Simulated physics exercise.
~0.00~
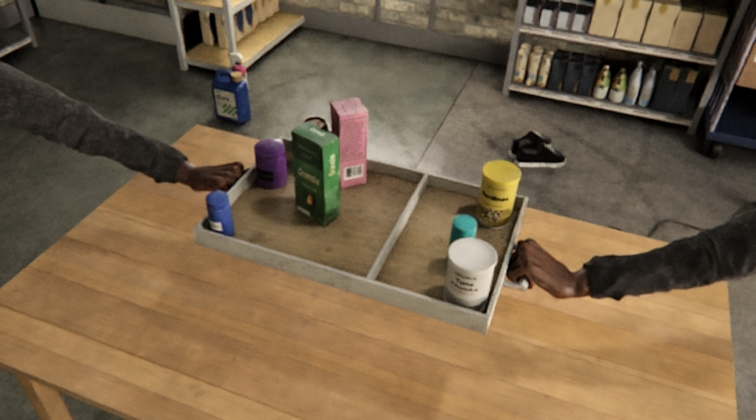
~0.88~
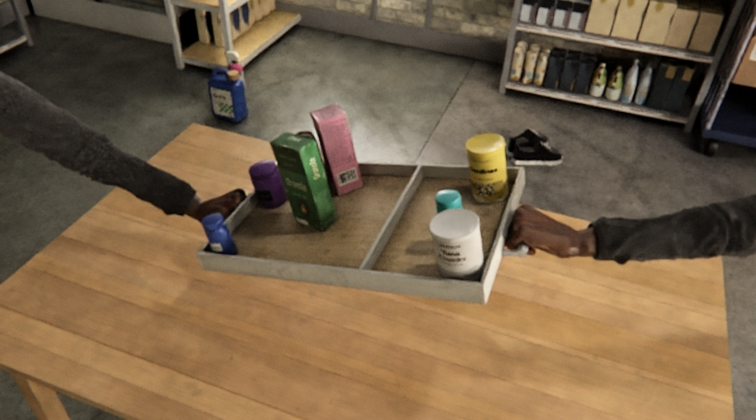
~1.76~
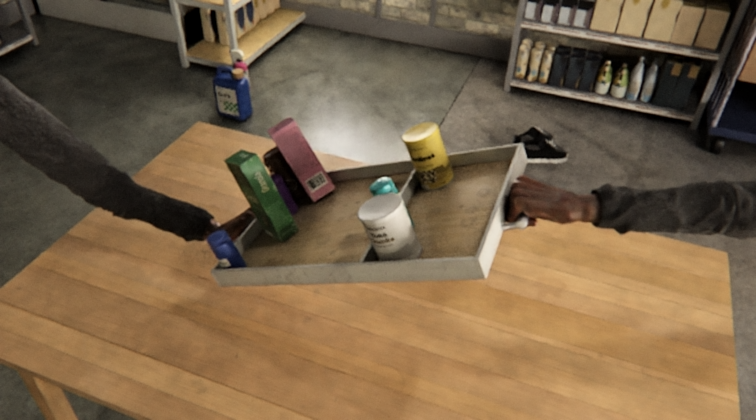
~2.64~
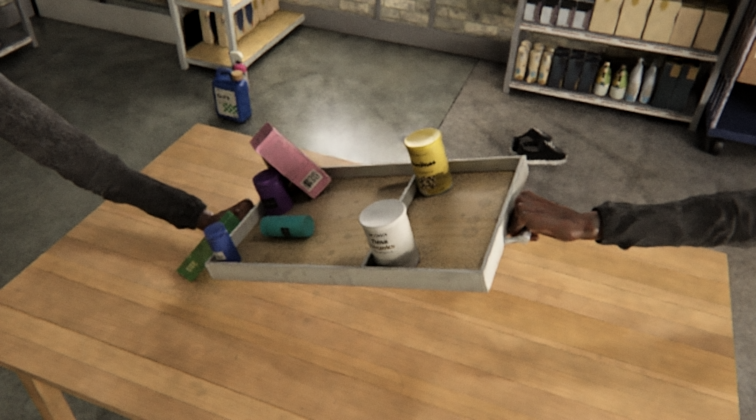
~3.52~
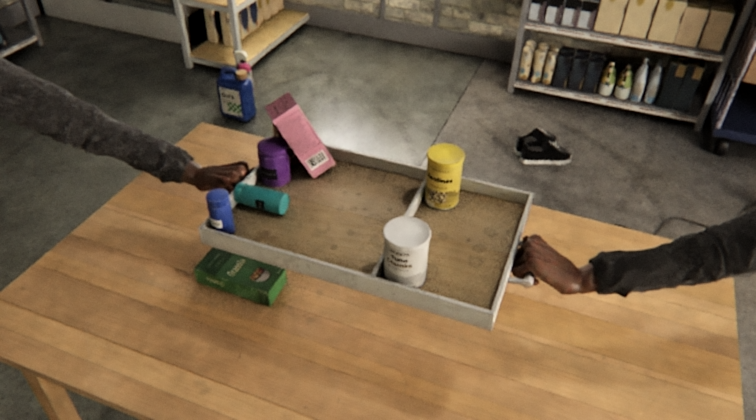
Wooden tray of containers tilting left between two hands, its load sliding, a green packet tumbling onto the table before it levels.
